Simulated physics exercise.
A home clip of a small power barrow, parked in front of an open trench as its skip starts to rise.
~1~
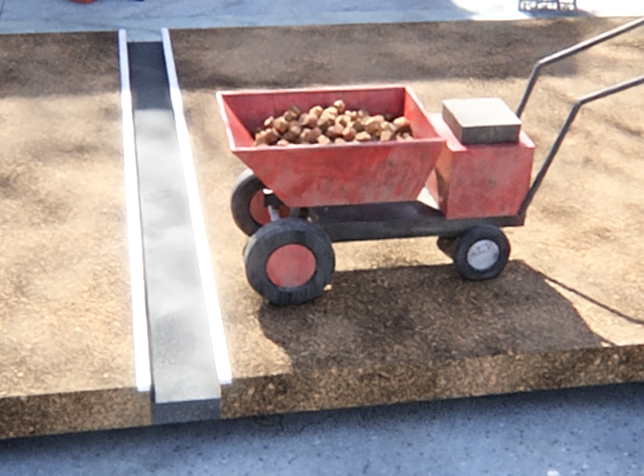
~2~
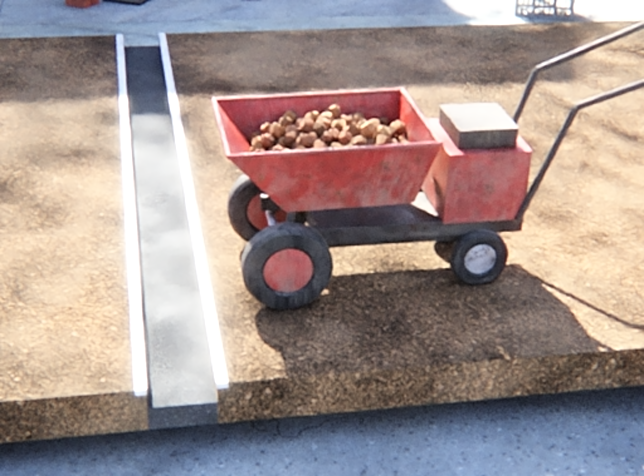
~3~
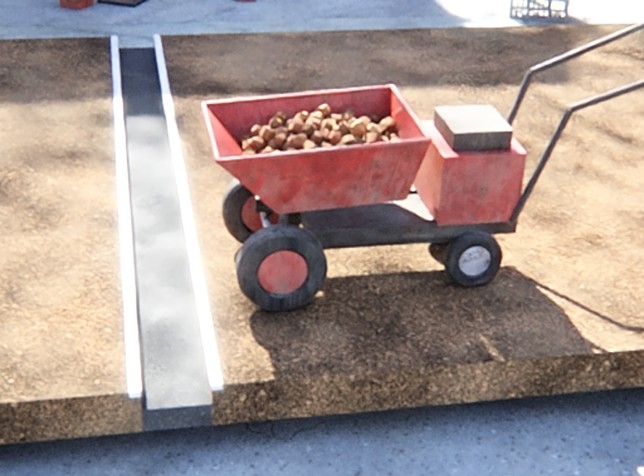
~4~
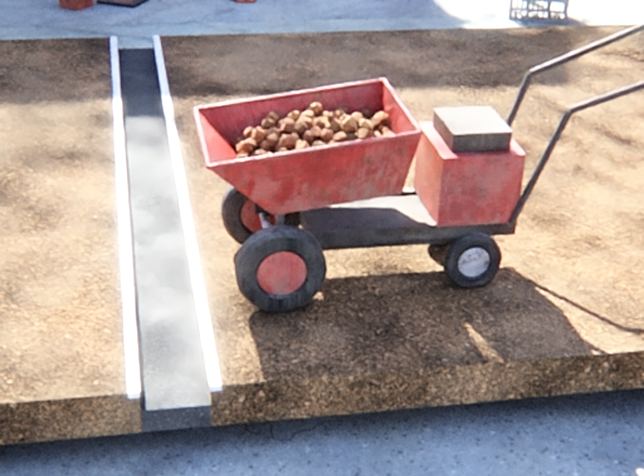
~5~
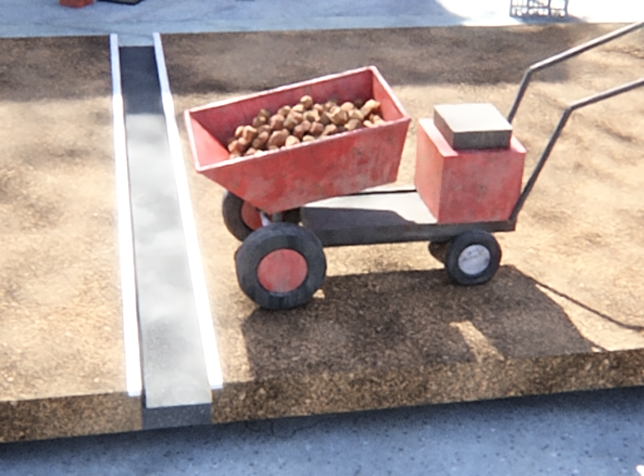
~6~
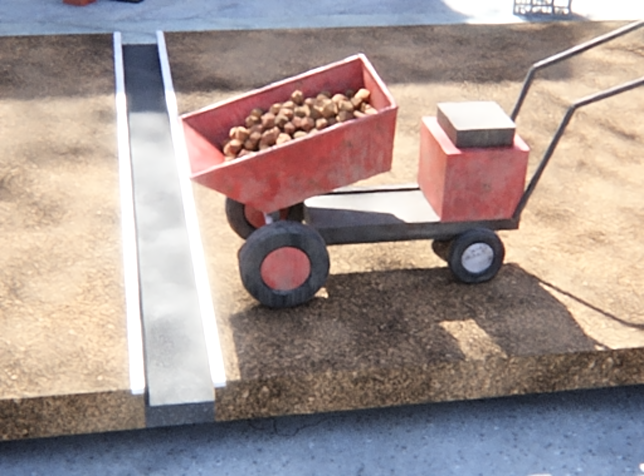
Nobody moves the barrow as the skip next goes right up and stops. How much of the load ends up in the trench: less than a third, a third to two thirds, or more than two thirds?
Trench receives below a third.
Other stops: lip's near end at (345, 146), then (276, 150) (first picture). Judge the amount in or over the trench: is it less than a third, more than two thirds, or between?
The middle third; then the middle third.
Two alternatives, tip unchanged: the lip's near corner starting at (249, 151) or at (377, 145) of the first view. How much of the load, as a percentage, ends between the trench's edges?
Close to 30 in a hundred, and close to 20 in a hundred.
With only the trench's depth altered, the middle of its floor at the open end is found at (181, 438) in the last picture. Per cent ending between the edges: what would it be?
The share comes out near 10 percent.
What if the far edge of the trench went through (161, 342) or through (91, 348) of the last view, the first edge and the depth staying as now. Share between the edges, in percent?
Lab note: Try one about 0 %, try two about 50 %.
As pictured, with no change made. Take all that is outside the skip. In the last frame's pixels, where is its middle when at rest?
It settles centred around (91, 275).
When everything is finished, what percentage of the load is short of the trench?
0 percent.
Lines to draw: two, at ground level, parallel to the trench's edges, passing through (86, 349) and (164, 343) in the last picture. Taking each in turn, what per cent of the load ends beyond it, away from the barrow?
Some 40 and some 80 per cent, respectively.
Just after the last frame, skip tipped steeply; every one in the skip.
A moment on, skip tipped steeply; the larger part in the skip; just a few in or heaped over the trench; roughly a quarter beyond it; just a few falling.
Further on, skip tipped right over; roughly a quarter in the skip; about a tenth in or heaped over the trench; roughly two thirds beyond it.
When it is over, skip tipped right over; roughly a quarter in the skip; about a tenth in or heaped over the trench; roughly two thirds beyond it.
